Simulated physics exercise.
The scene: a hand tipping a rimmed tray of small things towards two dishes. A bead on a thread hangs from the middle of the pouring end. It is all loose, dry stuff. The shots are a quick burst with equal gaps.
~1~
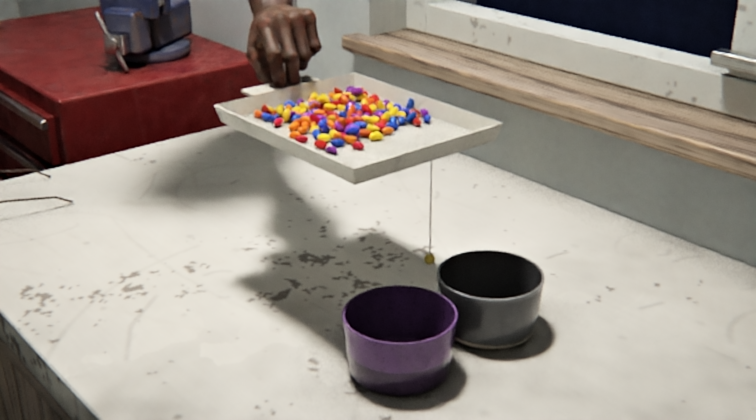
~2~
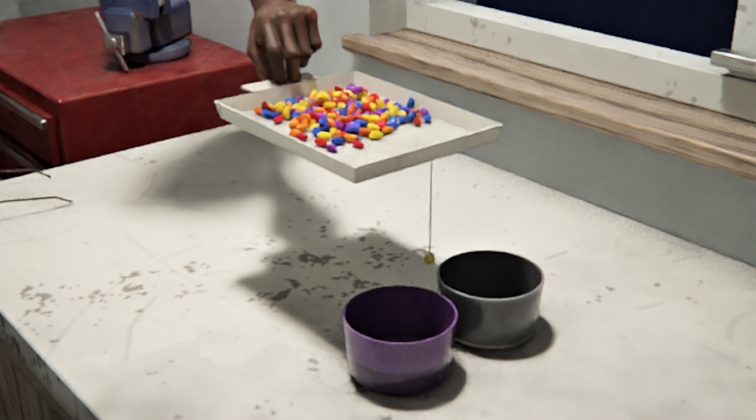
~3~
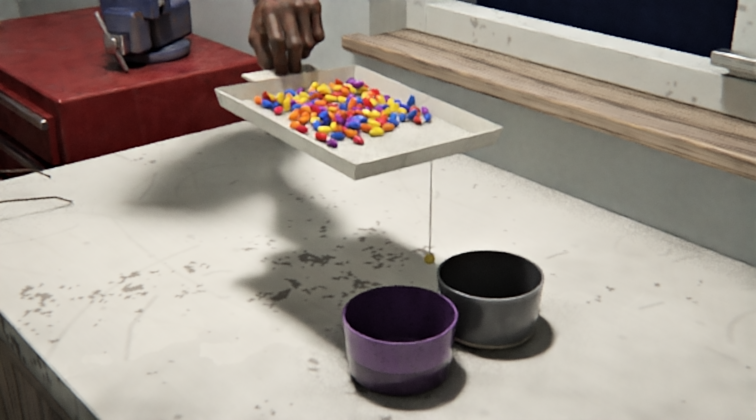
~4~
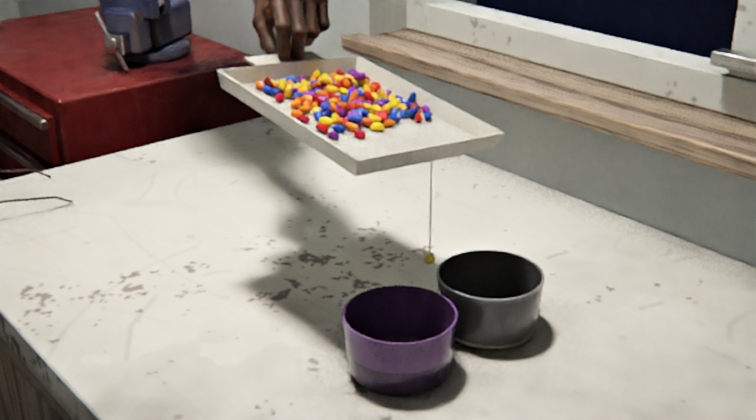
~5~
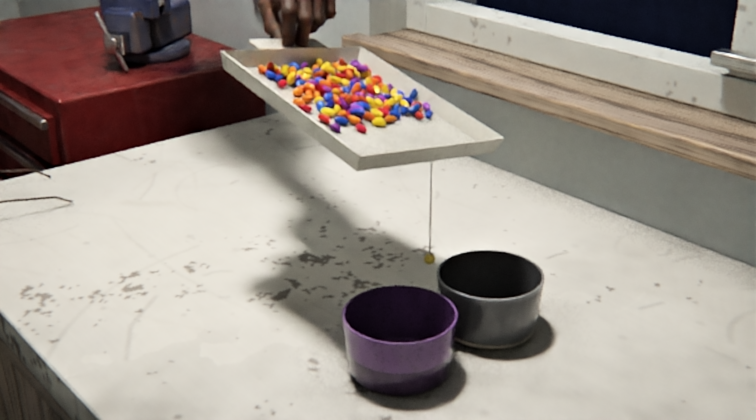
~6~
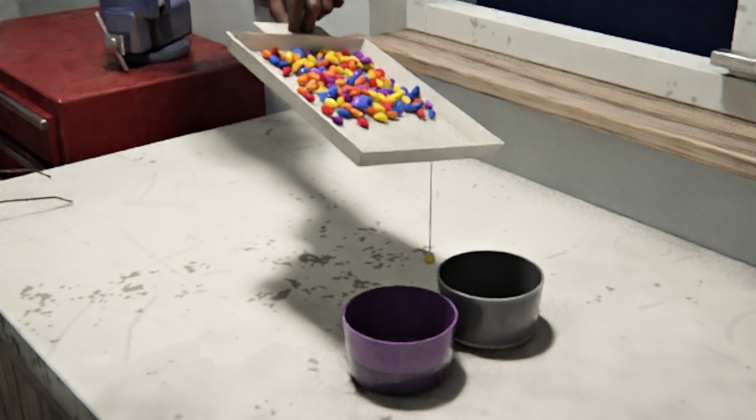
The clip opens on a hand holding a pale rimmed tray of colourful jelly beans above a worn white counter, with a purple dish and a dark grey dish below. The hand gradually raises the tray's back edge, steepening its slant towards the right corner, while the bead hangs nearly still.
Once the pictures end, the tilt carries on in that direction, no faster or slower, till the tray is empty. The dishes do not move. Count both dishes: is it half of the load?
In the dishes lies only the smaller part of it.
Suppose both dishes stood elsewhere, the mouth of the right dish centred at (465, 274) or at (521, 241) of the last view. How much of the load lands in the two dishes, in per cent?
The first gives 30 %, the second 70 %.
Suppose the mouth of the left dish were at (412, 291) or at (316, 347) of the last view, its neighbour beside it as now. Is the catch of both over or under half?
At the first place the larger part, at the second not half.
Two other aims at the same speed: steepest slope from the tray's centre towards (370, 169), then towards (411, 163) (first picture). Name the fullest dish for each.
At the first place the left one, at the second left.
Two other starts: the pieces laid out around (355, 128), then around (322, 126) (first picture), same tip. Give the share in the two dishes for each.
About 40 and 30 per cent.
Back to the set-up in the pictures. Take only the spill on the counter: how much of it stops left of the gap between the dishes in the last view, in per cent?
It comes to 20 per cent or so.
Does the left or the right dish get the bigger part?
It is the right-hand dish.
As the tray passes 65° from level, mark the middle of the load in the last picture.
Close to (456, 130).
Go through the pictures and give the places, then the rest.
In the first picture, corners of the pouring end at (355, 166) and (496, 123), level; middle of the load at (342, 115), jelly beans; left dish at (438, 359); right dish at (528, 315); bead on its thread at (430, 259).
In the second picture, corners of the pouring end at (355, 165) and (496, 124), level; middle of the load at (343, 113).
In the third picture, corners of the pouring end at (356, 162) and (497, 127), tipped barely, lowest at the right corner; middle of the load at (343, 107).
In the fourth picture, corners of the pouring end at (359, 157) and (497, 131), tipped a little, lowest at the right corner; middle of the load at (344, 99).
In the fifth picture, corners of the pouring end at (361, 153) and (498, 136), tipped a little, lowest at the right corner; middle of the load at (346, 90).
In the sixth picture, corners of the pouring end at (364, 149) and (498, 141), tipped clearly, lowest at the right corner; middle of the load at (350, 82); left dish at (438, 359); right dish at (528, 315).
Soon after the last picture, tray tipped steeply; nearly all on the tray; a stray few in the right dish; a stray few outside both; a small part in the air.
A little later, tray tipped past a quarter turn; about a quarter on the tray; about a quarter in the right dish; about a third outside both; about a quarter in the air.
Later still, tray tipped past a quarter turn; about a third in the right dish; about two thirds outside both.
At rest, tray tipped past a quarter turn; none in the left dish; about a third in the right dish; about two thirds outside both.
